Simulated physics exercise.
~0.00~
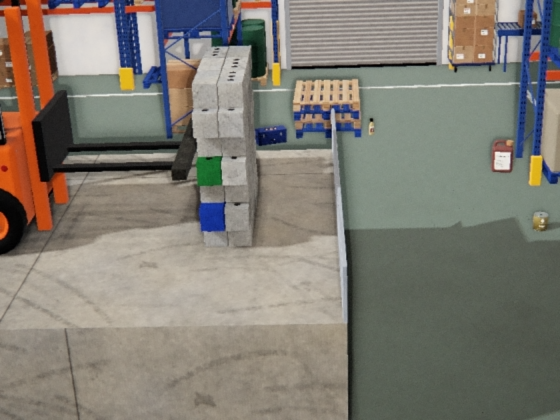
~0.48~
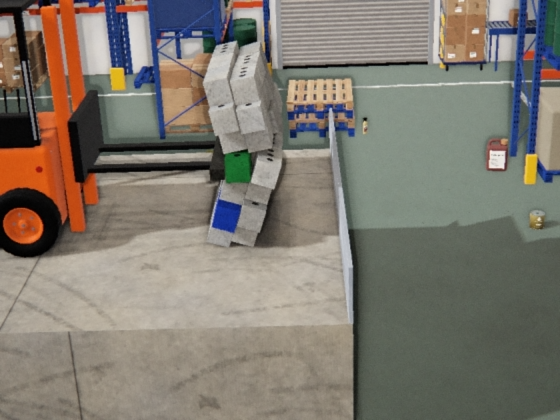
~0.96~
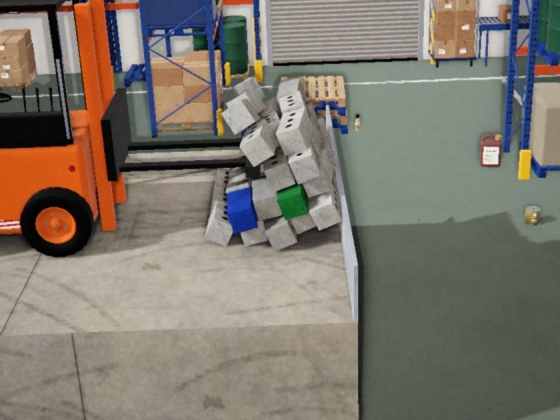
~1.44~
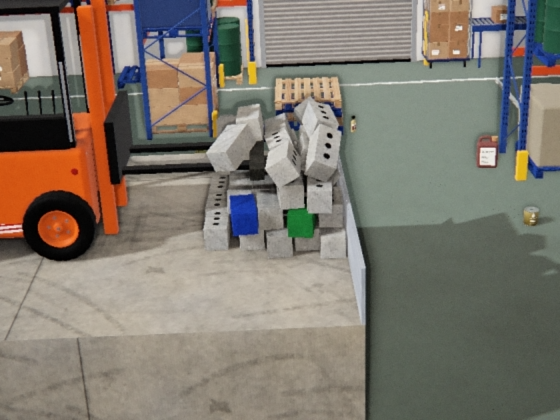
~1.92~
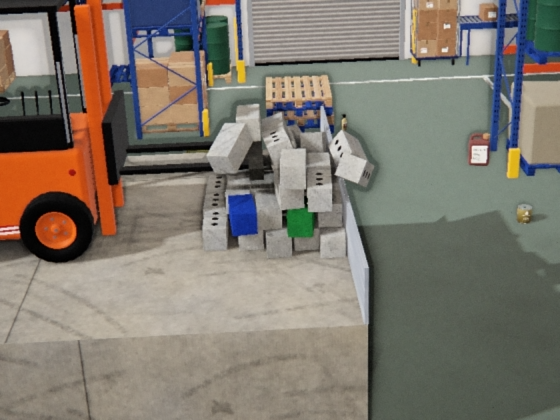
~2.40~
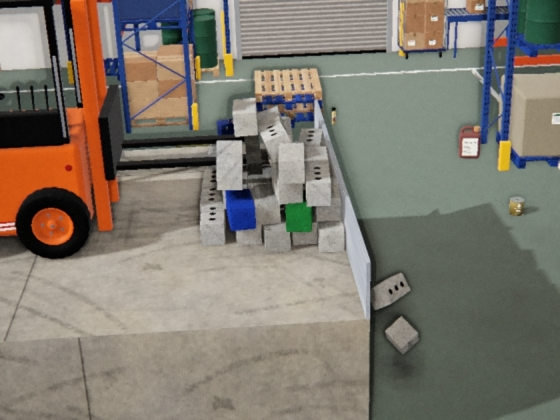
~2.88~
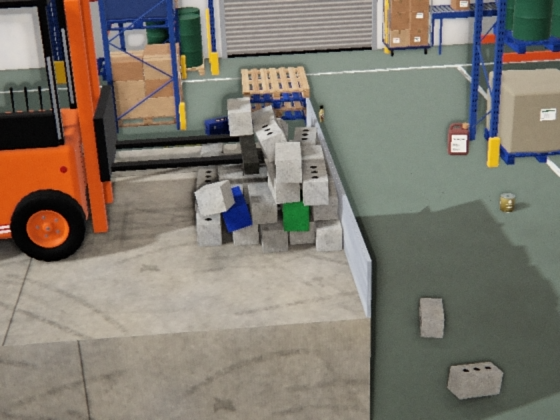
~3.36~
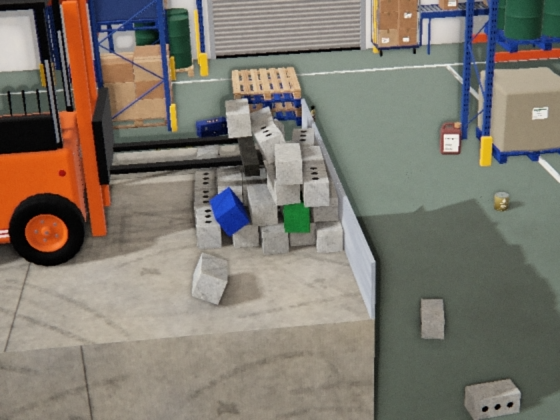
In a storeroom, a forklift's beam topples stacked blocks, and two fall off the platform.
